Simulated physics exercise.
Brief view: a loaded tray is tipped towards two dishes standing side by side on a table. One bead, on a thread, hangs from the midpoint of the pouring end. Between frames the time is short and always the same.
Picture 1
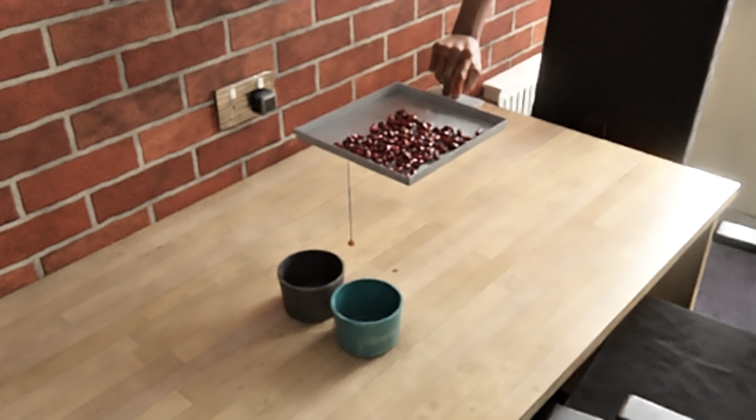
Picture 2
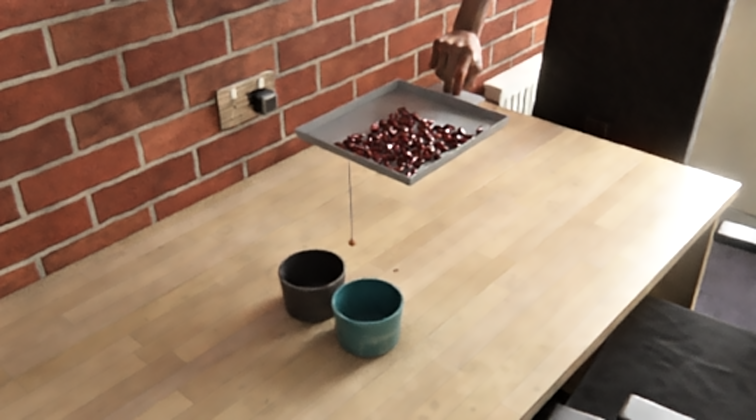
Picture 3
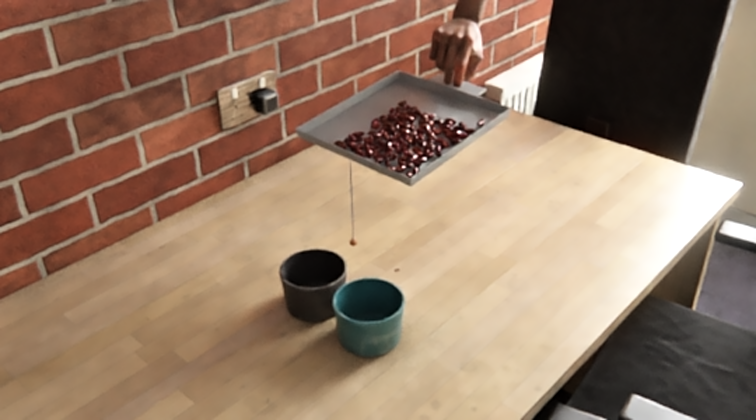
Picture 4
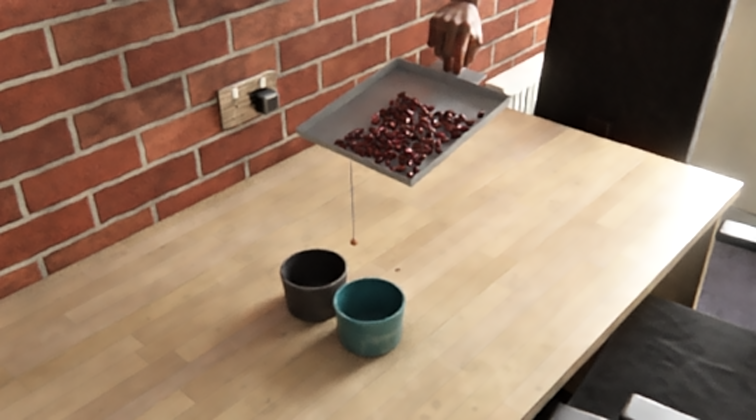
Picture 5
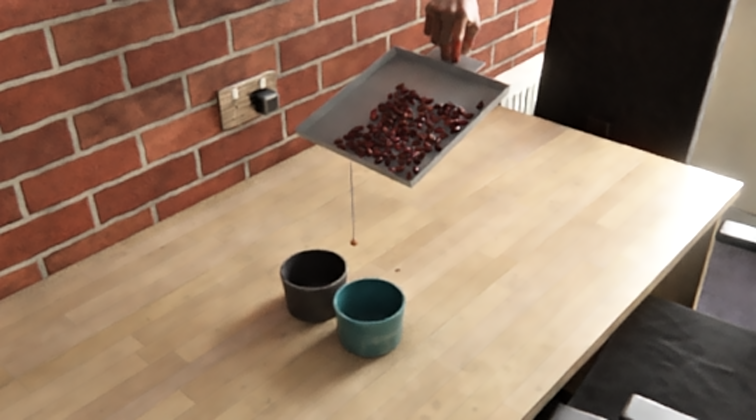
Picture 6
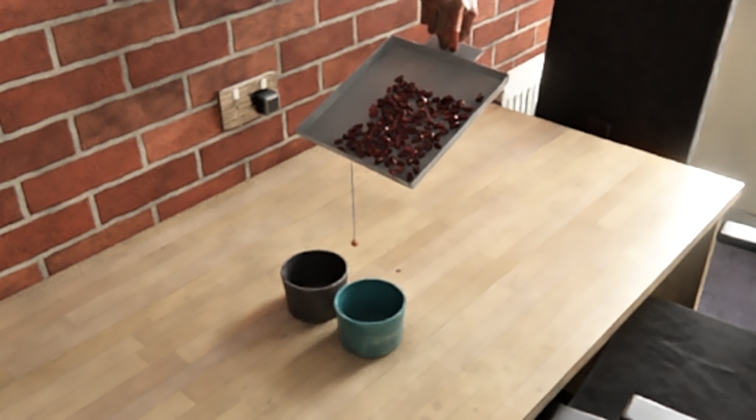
A grey tray loaded with dark red beans was tilted steadily by a hand raising its far end, while two small dishes, one black and one teal, stood still on the wooden table below.
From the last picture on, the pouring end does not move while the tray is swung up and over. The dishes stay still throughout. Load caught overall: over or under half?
Catch: Above fifty percent.
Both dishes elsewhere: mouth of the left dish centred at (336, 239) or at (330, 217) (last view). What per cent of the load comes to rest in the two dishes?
Respectively 10 percent and 0 percent.
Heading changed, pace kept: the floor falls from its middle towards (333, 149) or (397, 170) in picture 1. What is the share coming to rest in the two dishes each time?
Lab note: Case 1 near 30 %, case 2 near 10 %.
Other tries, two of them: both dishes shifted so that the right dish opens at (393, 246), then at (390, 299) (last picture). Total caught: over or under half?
Well, a minority share the first time and a majority share the next.
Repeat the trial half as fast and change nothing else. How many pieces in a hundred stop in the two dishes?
I'd expect near 70 per cent.
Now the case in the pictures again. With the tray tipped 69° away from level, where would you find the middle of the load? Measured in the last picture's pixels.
Somewhere about pixel (379, 138).
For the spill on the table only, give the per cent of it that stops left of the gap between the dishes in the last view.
Close to 40 per cent.
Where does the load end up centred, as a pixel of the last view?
The centre comes to rest near (359, 324).
Soon, tray tipped steeply; nearly all on the tray; a stray few in the air.
A while on, tray tipped past a quarter turn; most on the tray; a stray few in the right dish; a stray few in the left dish; about a quarter in the air.
Towards the end, tray tipped past a quarter turn; about half in the right dish; about a quarter in the left dish; about a quarter outside both.
Finally, tray tipped past a quarter turn; about half in the right dish; about a quarter in the left dish; about a quarter outside both.
